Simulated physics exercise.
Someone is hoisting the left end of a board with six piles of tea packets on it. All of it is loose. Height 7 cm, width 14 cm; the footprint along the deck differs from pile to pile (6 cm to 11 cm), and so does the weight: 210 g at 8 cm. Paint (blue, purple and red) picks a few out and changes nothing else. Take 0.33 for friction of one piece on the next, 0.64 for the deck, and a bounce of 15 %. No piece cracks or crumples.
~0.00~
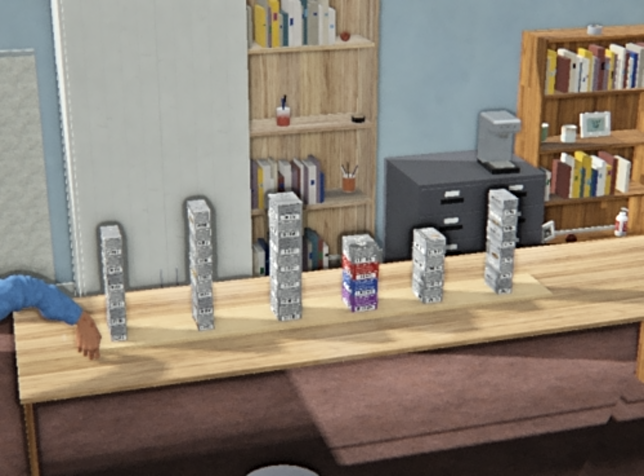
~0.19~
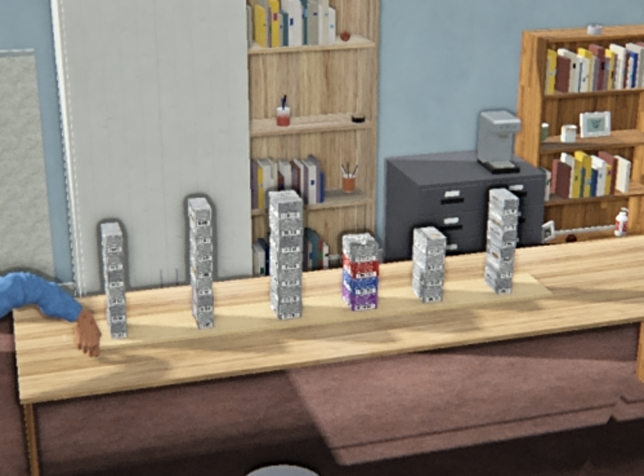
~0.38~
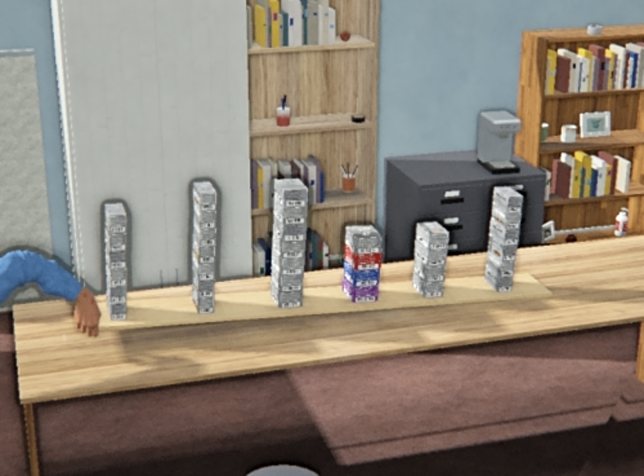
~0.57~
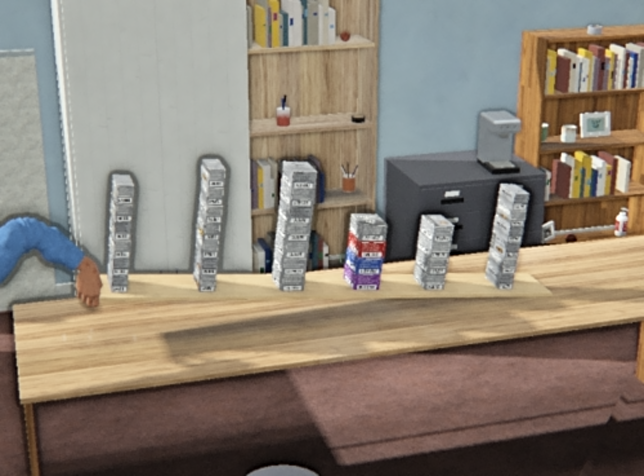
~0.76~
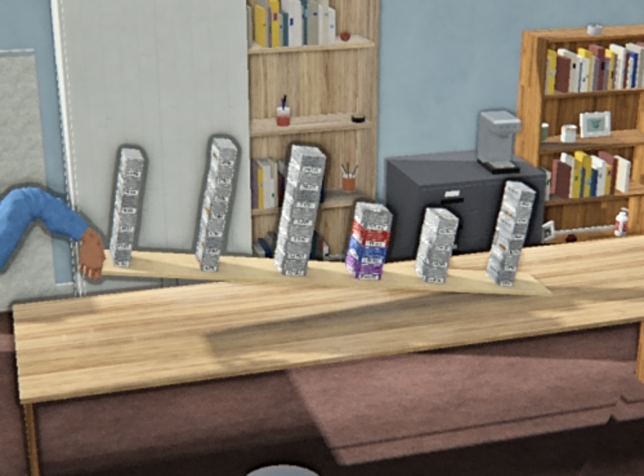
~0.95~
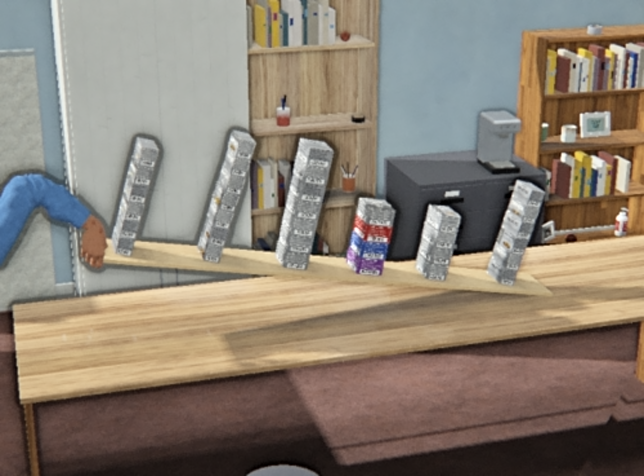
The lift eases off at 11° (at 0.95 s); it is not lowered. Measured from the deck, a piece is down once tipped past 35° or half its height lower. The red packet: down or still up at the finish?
It falls.
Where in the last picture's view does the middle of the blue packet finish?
Near (398, 257).
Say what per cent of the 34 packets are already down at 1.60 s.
80 per cent by then.
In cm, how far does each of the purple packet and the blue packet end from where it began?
About: Purple 16, blue 18.
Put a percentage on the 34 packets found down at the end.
About 90 per cent.
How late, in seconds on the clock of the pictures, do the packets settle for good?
At about 3.0 s.
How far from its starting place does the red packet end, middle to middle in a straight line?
Roughly 29 cm away.
By 1.22 s, slope 11°; 19 of the 34 packets down; red packet unmoved.
By 1.60 s, slope 11°; 28 of the 34 packets down; red packet tilted 32°, 6 cm lower; blue packet tilted 41°, 34 mm lower.
When it is over (3.0 s), slope 11°; 31 of the 34 packets down; red packet tilted 36°, 11 cm lower; blue packet tilted 41°, 41 mm lower; purple packet moved 19 mm. In pixels of the last frame, middles, red packet near (427, 260), blue packet near (398, 257).
